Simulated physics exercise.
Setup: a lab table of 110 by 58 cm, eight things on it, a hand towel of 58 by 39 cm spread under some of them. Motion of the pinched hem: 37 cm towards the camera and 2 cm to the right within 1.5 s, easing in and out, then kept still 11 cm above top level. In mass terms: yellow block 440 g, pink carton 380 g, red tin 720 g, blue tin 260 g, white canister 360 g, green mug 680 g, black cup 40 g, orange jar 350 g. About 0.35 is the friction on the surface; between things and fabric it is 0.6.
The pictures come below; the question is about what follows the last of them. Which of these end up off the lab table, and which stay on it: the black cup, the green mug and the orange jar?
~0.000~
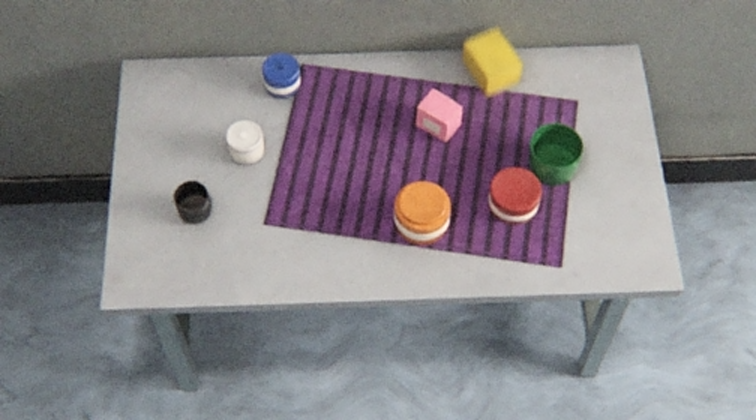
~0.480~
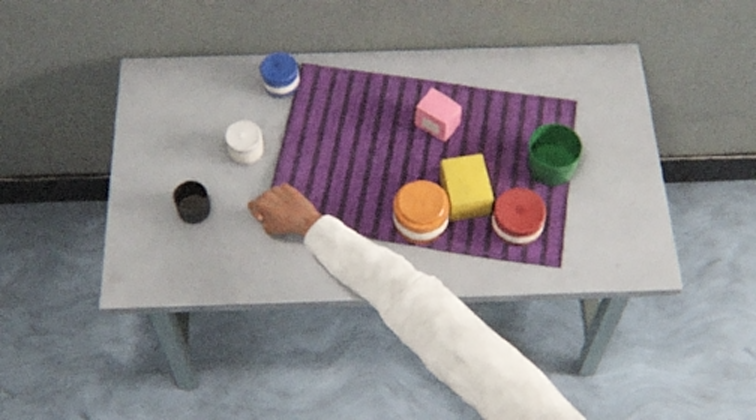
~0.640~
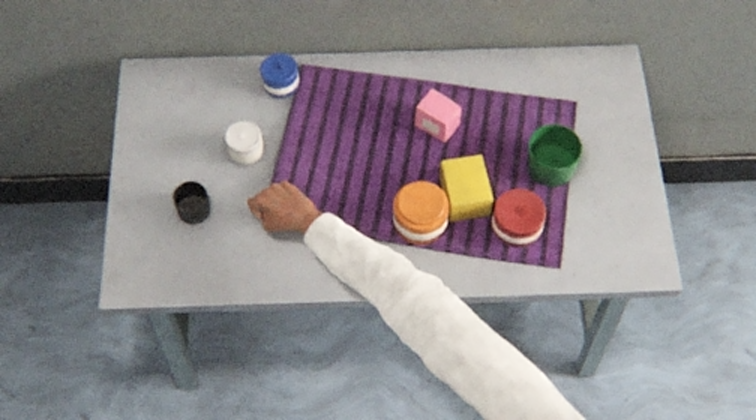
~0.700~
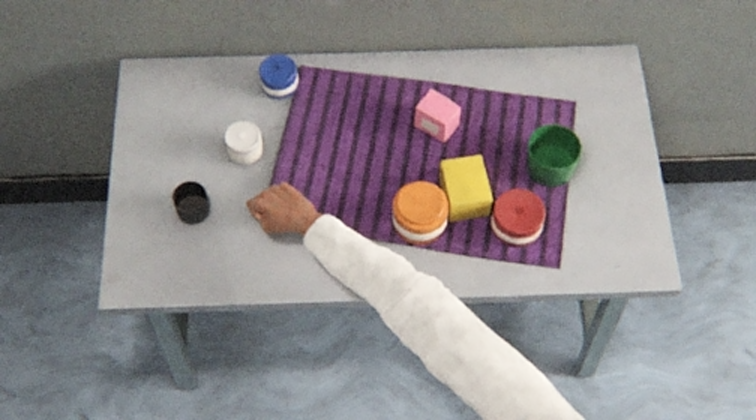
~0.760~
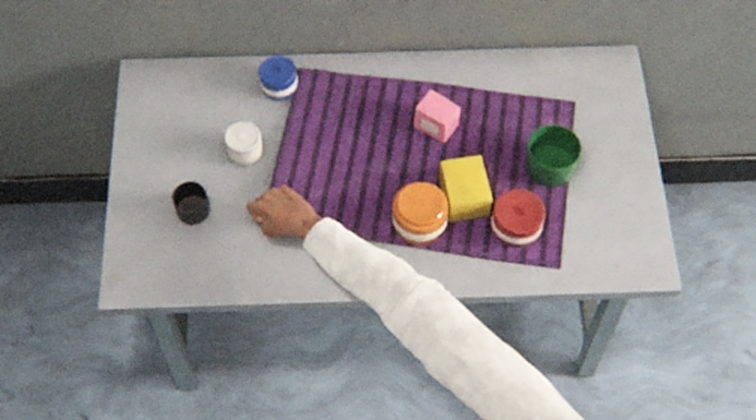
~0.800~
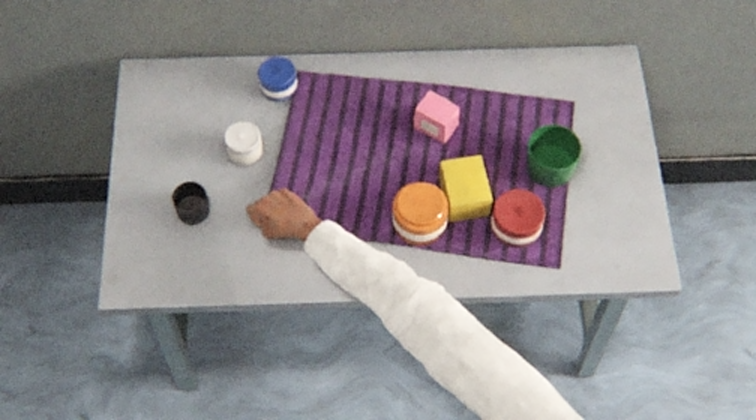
One by one: I'd bet the black cup never leaves the surface. I'd bet the green mug never leaves the surface. I'd bet the orange jar leaves the surface.
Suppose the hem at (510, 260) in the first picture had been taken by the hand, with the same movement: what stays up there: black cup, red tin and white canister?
Well, in that case the black cup survives on top, the red tin tips off and the white canister survives on top.
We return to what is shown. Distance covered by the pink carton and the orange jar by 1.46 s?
Pink carton: 15 cm; orange jar: 10 cm.
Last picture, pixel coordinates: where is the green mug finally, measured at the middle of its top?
Roughly (461, 173).
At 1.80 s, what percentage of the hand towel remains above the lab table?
Some 80 per cent of it.
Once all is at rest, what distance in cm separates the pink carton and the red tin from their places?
Pink carton 30 cm, red tin 15 cm.
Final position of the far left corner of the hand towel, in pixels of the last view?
It ends up approximately at (182, 259).
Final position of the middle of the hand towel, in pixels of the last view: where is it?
Roughly at (356, 249) in the last picture.
By 1.1 s, 100 % of the hand towel is still over the top; orange jar 3 cm off its start, green mug 1 cm off its start, yellow block 33 cm off its start.
By 1.5 s, 95 % of the hand towel is still over the top; orange jar 10 cm off its start, green mug 8 cm off its start, yellow block 39 cm off its start.
By 1.8 s, 80 % of the hand towel is still over the top; orange jar 17 cm off its start at (402, 279), green mug 15 cm off its start at (480, 160), yellow block 46 cm off its start at (423, 240).
By 2.1 s, 70 % of the hand towel is still over the top; orange jar 21 cm off its start, green mug 19 cm off its start, yellow block 50 cm off its start.
By 3.7 s, 70 % of the hand towel is still over the top; orange jar over the edge, green mug 19 cm off its start at (461, 173), black cup 0 cm off its start at (188, 197), yellow block 50 cm off its start at (408, 258).
